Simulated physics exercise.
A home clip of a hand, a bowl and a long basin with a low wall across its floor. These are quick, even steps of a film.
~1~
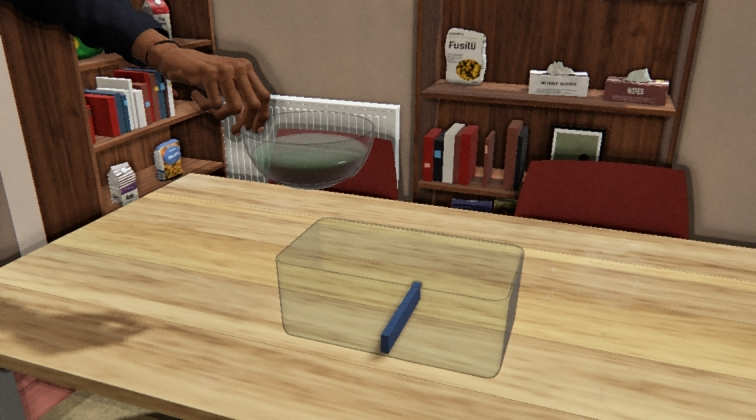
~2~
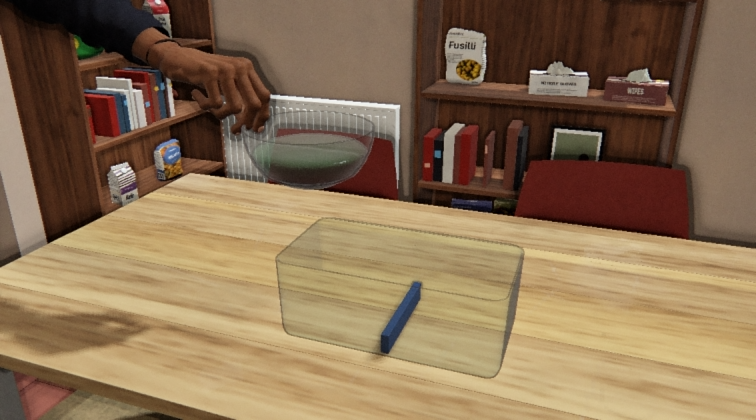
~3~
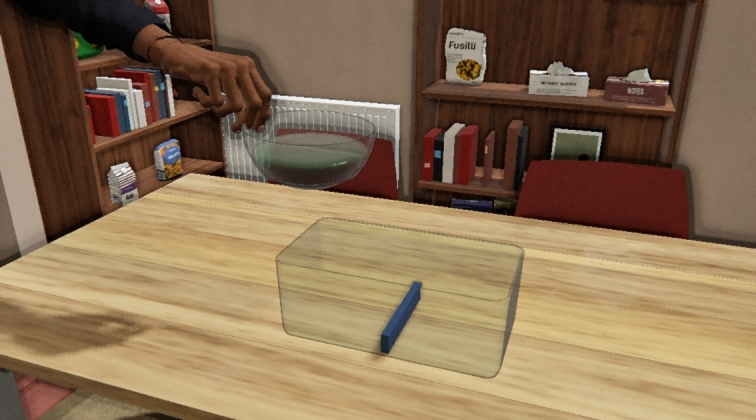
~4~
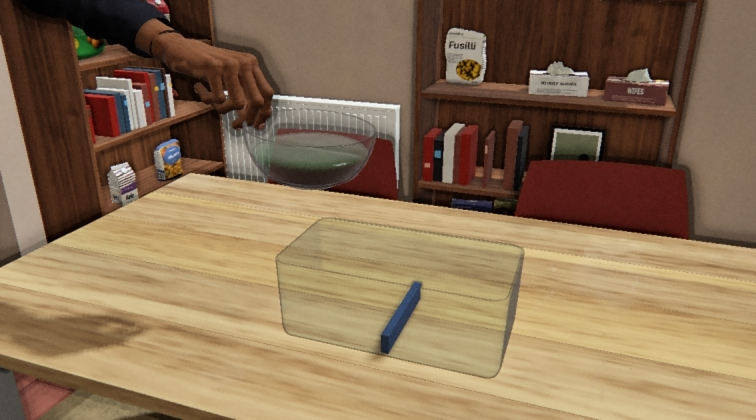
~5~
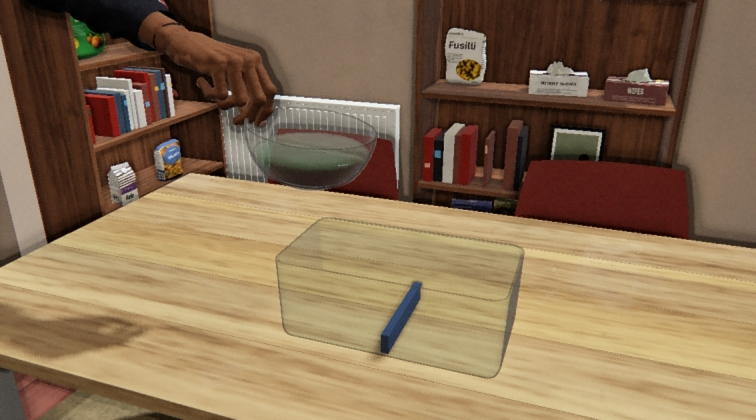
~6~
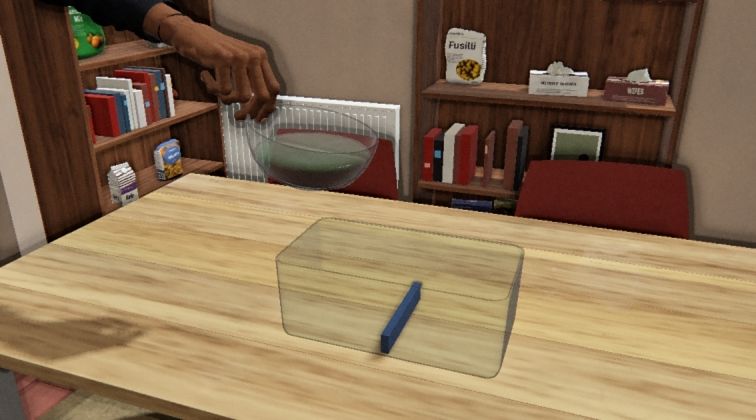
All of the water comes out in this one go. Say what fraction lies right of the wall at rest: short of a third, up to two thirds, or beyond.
In the end from a third to two thirds is right of the wall.
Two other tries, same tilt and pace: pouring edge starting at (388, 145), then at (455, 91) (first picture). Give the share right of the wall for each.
Roughly 65 per cent, and 65 per cent.
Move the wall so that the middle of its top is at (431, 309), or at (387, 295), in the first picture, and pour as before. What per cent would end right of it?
First some 5, then 65 per cent.
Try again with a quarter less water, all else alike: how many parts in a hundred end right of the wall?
Some 35 per cent.
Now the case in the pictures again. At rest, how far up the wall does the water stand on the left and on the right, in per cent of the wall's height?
Some 50 per cent left and 50 right.
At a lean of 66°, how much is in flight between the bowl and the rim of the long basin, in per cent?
It comes to 40 per cent or so.
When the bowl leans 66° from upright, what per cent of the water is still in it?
About 50 per cent.
A moment on, the tilt is 66° and 52 per cent is still to pour, 3 is left of the wall and 6 right of it.
Next, the tilt is 94° and 6 per cent is still to pour, 39 is left of the wall and 46 right of it.
Then the tilt is 96° and 0 per cent is still to pour, 53 is left of the wall and 47 right of it.
Later the tilt is 96° and 0 per cent is still to pour, 53 is left of the wall and 47 right of it.
In the end 53 per cent lies left of the wall, 47 right of it and 1 outside.
